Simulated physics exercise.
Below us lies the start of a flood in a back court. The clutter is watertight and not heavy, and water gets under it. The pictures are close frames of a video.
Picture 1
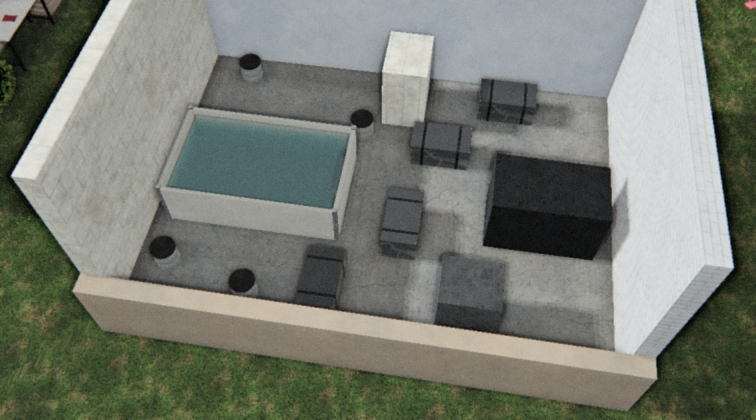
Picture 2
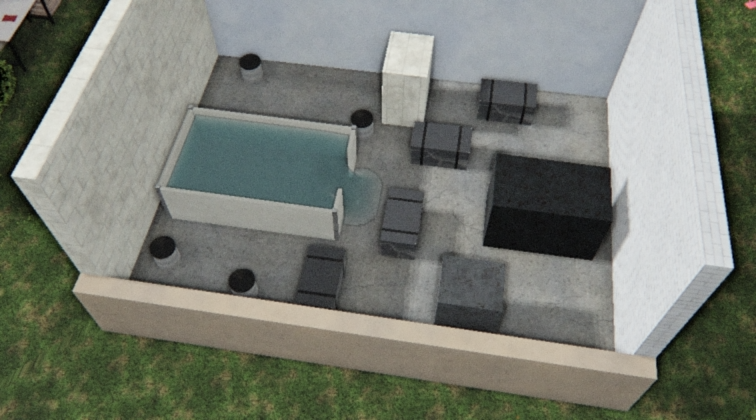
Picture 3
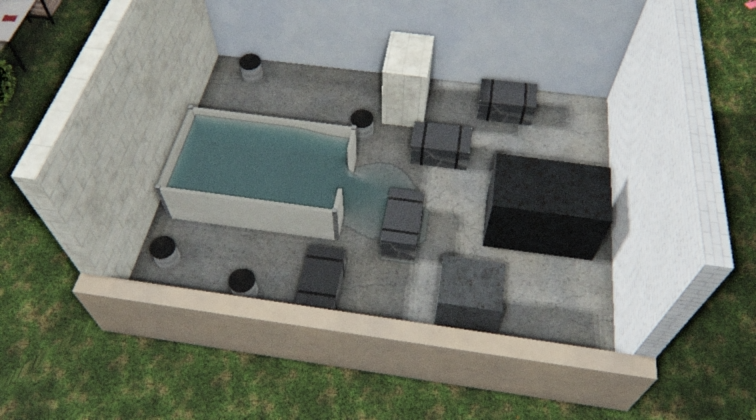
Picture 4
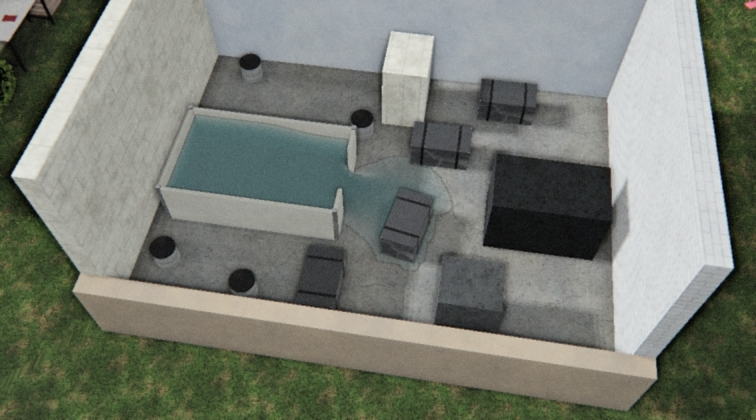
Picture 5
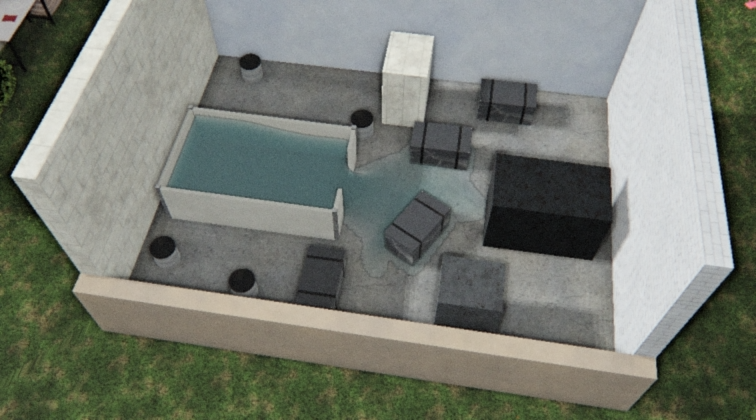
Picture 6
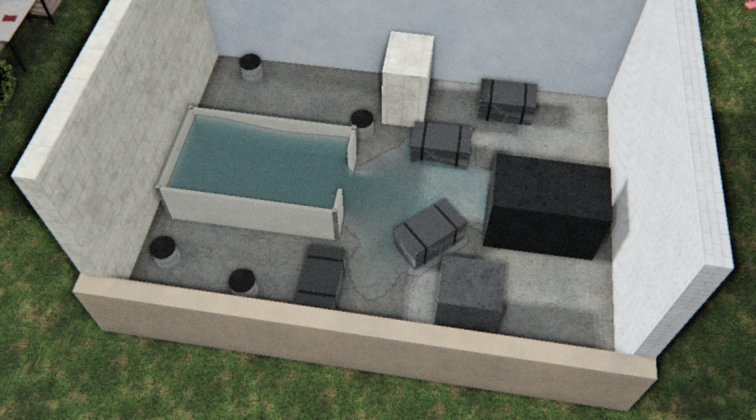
Walled back court with water pouring through a gap in a tank's right end, spreading over paving and turning one dark trunk rightward.
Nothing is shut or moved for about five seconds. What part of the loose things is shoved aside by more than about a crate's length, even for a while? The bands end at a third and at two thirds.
Share: Less than a third.
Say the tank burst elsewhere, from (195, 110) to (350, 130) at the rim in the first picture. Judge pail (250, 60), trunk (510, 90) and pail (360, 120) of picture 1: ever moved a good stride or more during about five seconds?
As listed: Pushed that far, under that, shifted that much.
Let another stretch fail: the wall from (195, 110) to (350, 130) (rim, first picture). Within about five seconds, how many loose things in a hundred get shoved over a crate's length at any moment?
Near 20 in a hundred.
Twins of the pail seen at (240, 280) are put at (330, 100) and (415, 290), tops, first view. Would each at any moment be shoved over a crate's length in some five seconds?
In that order: Short of that, yes.
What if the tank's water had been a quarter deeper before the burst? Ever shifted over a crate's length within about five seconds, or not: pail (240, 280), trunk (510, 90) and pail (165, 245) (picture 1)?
In turn: Not that far, that far or more, not that far.
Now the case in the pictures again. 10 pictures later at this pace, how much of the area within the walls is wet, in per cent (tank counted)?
Near 55 in a hundred.
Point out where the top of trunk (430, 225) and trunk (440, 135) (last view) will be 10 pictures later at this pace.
Close to (464, 251) and (464, 107).
A moment on, 1 of 8 are well off their spots; 0 afloat.
Next, 2 of 8 are well off their spots; 1 afloat.
Later, 2 of 8 are well off their spots; 1 afloat.
In the end, 2 of 8 are well off their spots, and 2 have been at some point; 3 afloat.
